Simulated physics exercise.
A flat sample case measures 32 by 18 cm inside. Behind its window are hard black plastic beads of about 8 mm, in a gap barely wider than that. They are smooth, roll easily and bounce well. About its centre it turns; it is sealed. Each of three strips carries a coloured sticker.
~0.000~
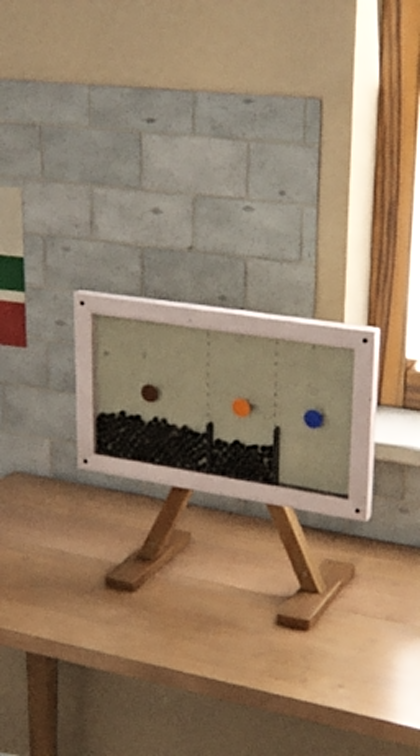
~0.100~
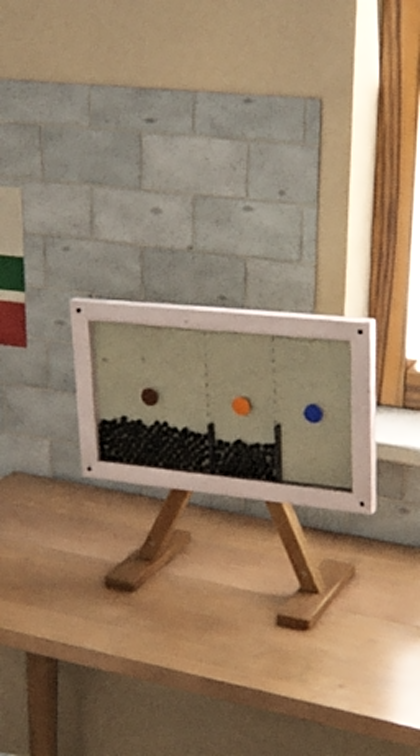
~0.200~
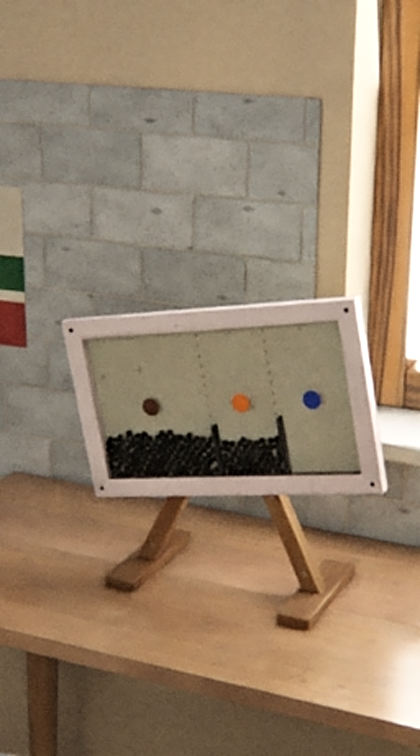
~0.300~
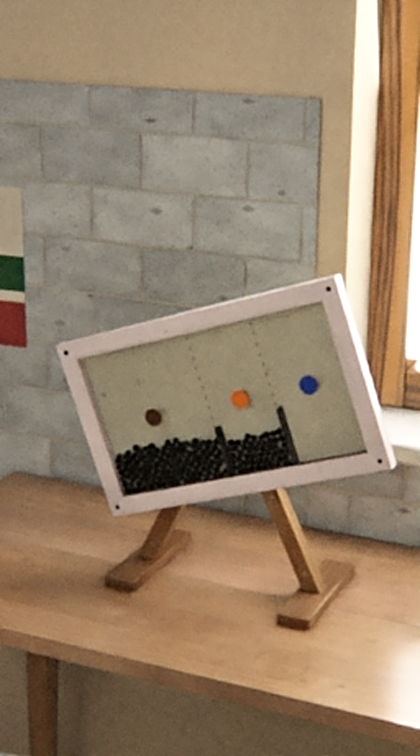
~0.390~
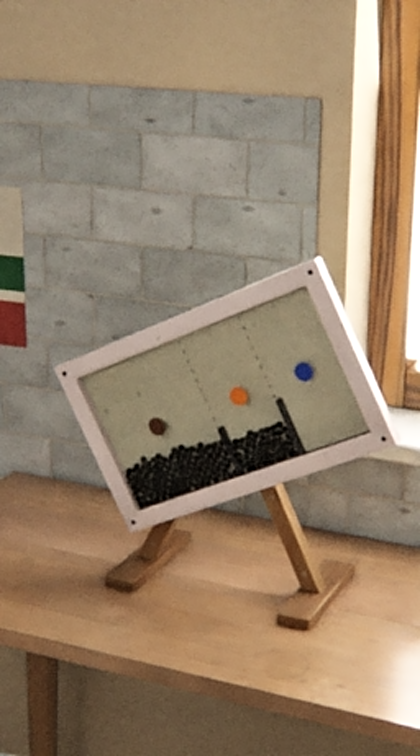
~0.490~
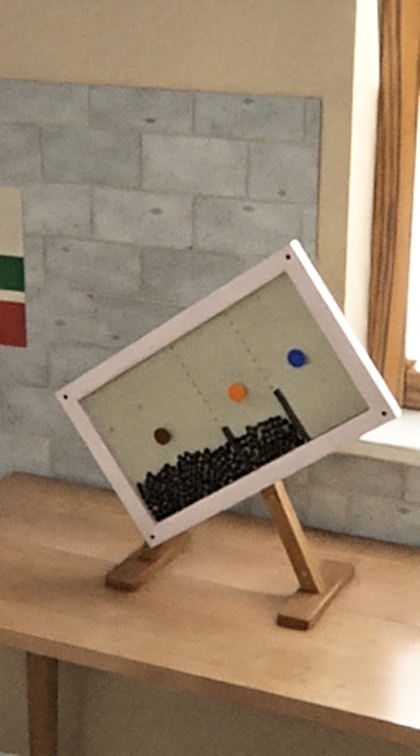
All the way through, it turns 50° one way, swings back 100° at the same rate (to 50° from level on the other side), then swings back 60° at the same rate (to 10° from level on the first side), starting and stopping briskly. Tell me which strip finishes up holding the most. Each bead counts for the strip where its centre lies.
Answer: Brown.
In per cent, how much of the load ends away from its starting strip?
15 per cent.
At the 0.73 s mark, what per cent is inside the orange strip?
Share: Some 30 per cent.
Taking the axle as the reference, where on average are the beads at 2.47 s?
Left: About 5 cm; below: About 5 cm.
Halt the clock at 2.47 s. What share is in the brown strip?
It works out at roughly 60 per cent.
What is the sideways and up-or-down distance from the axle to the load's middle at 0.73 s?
Right by about 1 cm and below by about 9 cm.
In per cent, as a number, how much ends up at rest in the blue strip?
About 0 %.
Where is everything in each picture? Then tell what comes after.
In the first picture, level; about 180 beads; beads' middle (177, 446); highest (122, 414); orange (241, 408), blue (313, 419), brown (149, 393).
In the second picture, turned 3° anticlockwise; beads' middle (180, 449); highest (165, 424).
In the third picture, turned 11° anticlockwise; beads' middle (187, 455); highest (277, 439); wall ends (279, 418), (214, 427).
In the fourth picture, turned 20° anticlockwise; beads' middle (196, 461); highest (279, 431).
In the fifth picture, turned 27° anticlockwise; beads' middle (204, 465); highest (279, 425).
In the sixth picture, turned 36° anticlockwise; beads' middle (212, 469); highest (278, 419); orange (237, 393), blue (296, 358), brown (162, 436).
After 0.73 s, it stands 50° anticlockwise; the beads' middle is 1 cm right of and 9 cm below the centre; orange 30 %, brown 70 %.
After 2.47 s, it stands 20° clockwise; the beads' middle is 5 cm left of and 5 cm below the centre; orange 40 %, brown 60 %.
After 2.89 s, it stands 10° anticlockwise; the beads' middle is 2 cm left of and 7 cm below the centre; orange 40 %, brown 55 %.
Settled by 4.0 s, it stands 10° anticlockwise; orange 40 %, blue 0 %, brown 55 %.
